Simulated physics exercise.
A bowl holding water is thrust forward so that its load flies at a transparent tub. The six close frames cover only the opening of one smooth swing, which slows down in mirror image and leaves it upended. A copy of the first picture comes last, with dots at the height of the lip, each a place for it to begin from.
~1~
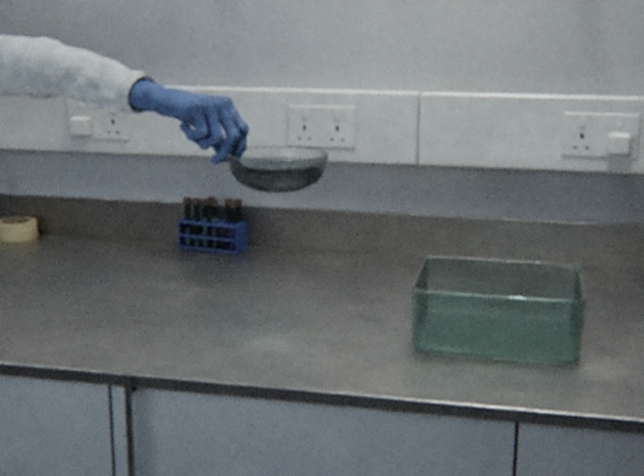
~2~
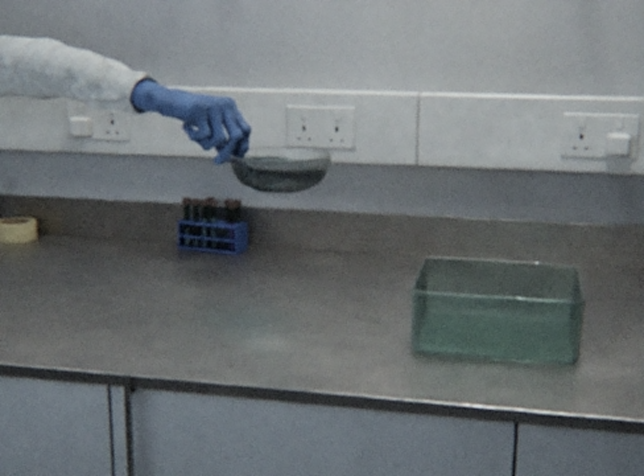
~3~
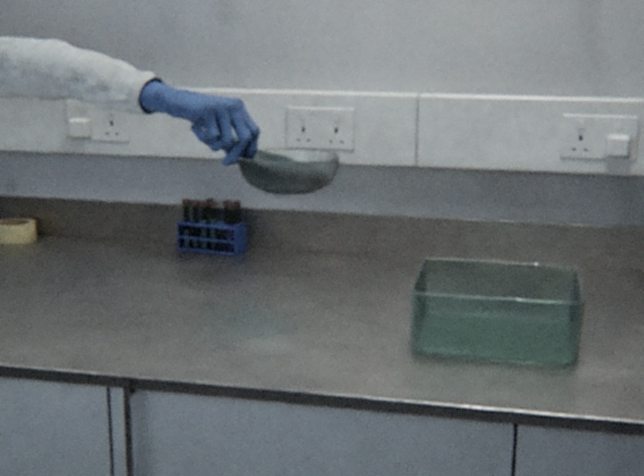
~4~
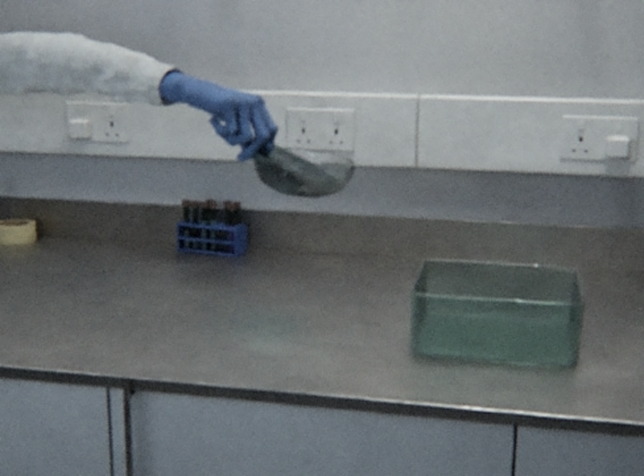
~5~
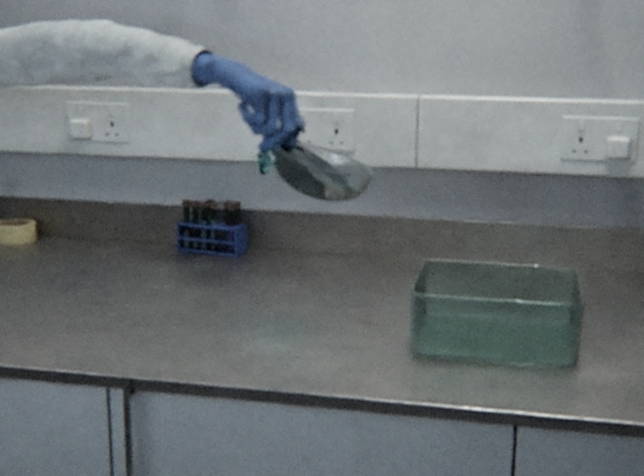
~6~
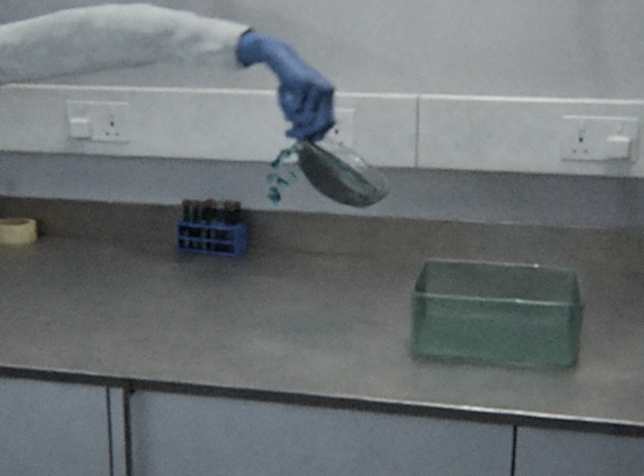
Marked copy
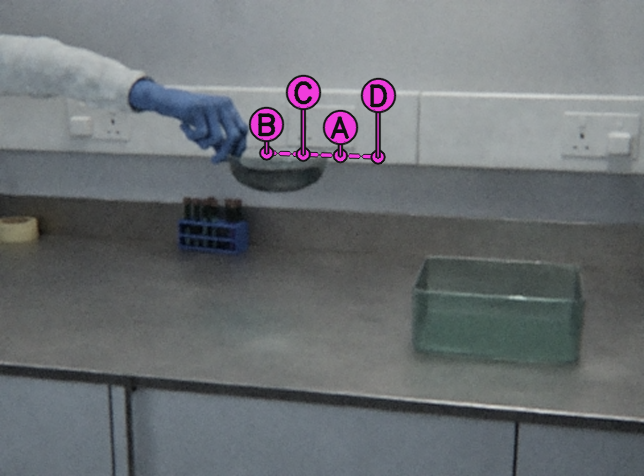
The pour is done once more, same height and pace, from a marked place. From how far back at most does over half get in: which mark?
That is place B.
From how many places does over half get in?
All of them.
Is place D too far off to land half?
No, not at all.
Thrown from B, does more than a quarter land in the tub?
Yes, it does.
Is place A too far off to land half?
No, that is safe.
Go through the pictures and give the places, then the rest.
Upright, lip at (325, 155); tub from (413, 351) to (579, 364); nothing has left yet.
Upright, lip at (328, 155); nothing has left yet.
Upright, lip at (336, 157); water is over the rim, down to (246, 153).
Tipped about 6°, lip at (352, 164); water is over the rim, down to (252, 157).
Tipped about 17°, lip at (371, 175); water is over the rim, down to (264, 172).
Tipped about 32°, lip at (388, 189); water is over the rim, down to (276, 203).
On the marked copy, A at (340, 155); B at (266, 152); C at (303, 154); D at (378, 157).
Choosing A, about 82 % lands in the tub, 13 % falls short and 5 % goes beside or beyond.
Choosing B, about 68 % lands in the tub, 21 % falls short and 11 % goes beside or beyond.
Choosing C, about 69 % lands in the tub, 12 % falls short and 19 % goes beside or beyond.
Choosing D, about 71 % lands in the tub, 7 % falls short and 23 % goes beside or beyond.
